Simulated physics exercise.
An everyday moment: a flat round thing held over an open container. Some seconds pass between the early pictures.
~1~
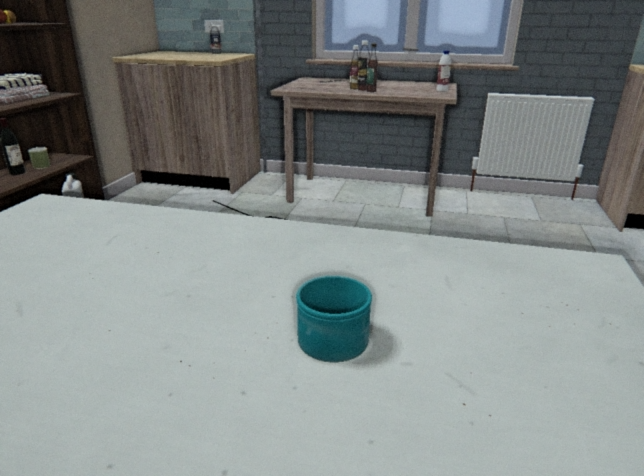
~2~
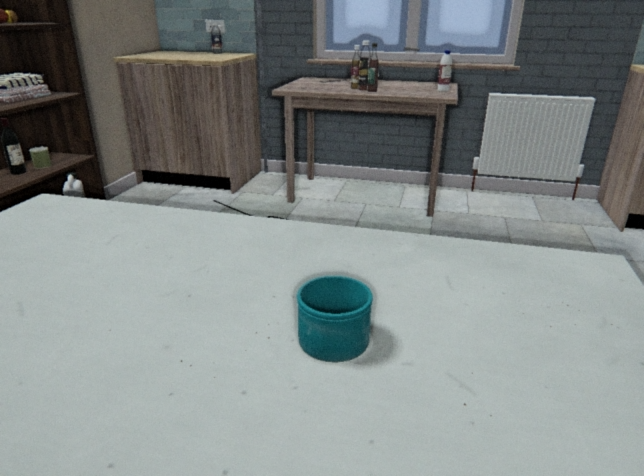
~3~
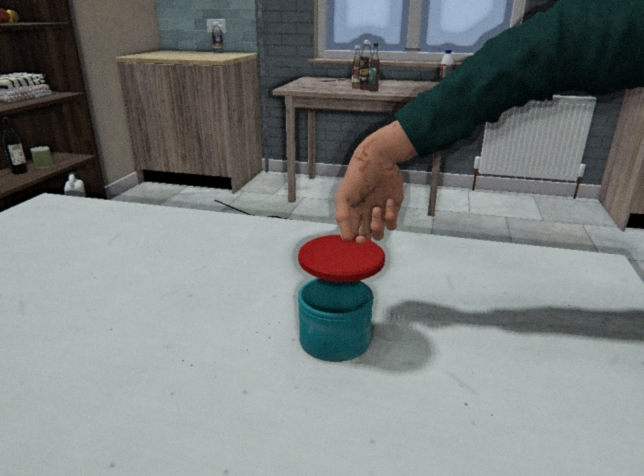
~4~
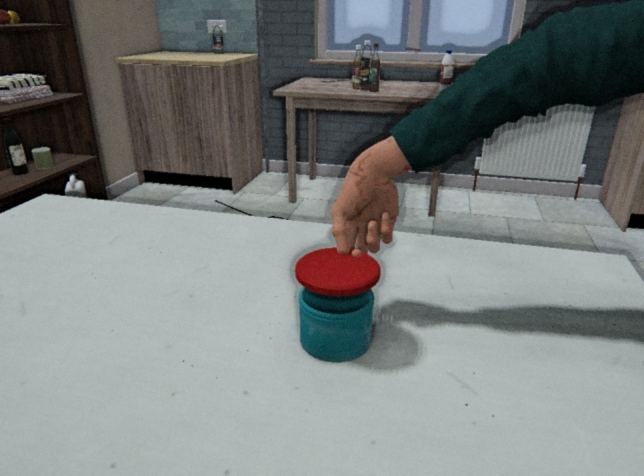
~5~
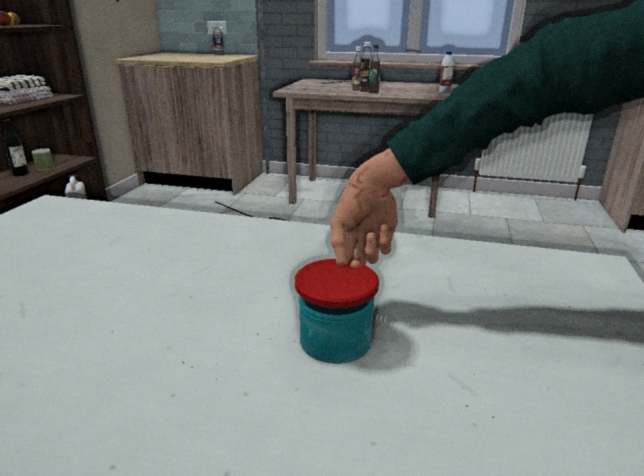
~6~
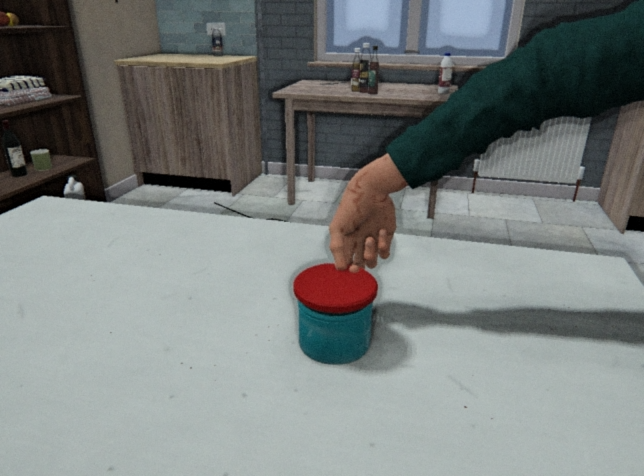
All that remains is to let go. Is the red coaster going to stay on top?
The red coaster rests on the rim.
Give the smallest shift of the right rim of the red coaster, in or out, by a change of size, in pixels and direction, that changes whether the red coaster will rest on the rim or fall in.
Roughly 8 pixels left.
Then, 0.10 s later than the last frame, red coaster moving near (335, 292).
Then, 0.28 s later than the last frame, red coaster sitting on the rim near (335, 292).
When it is over, the red coaster covers the opening, near (335, 292).
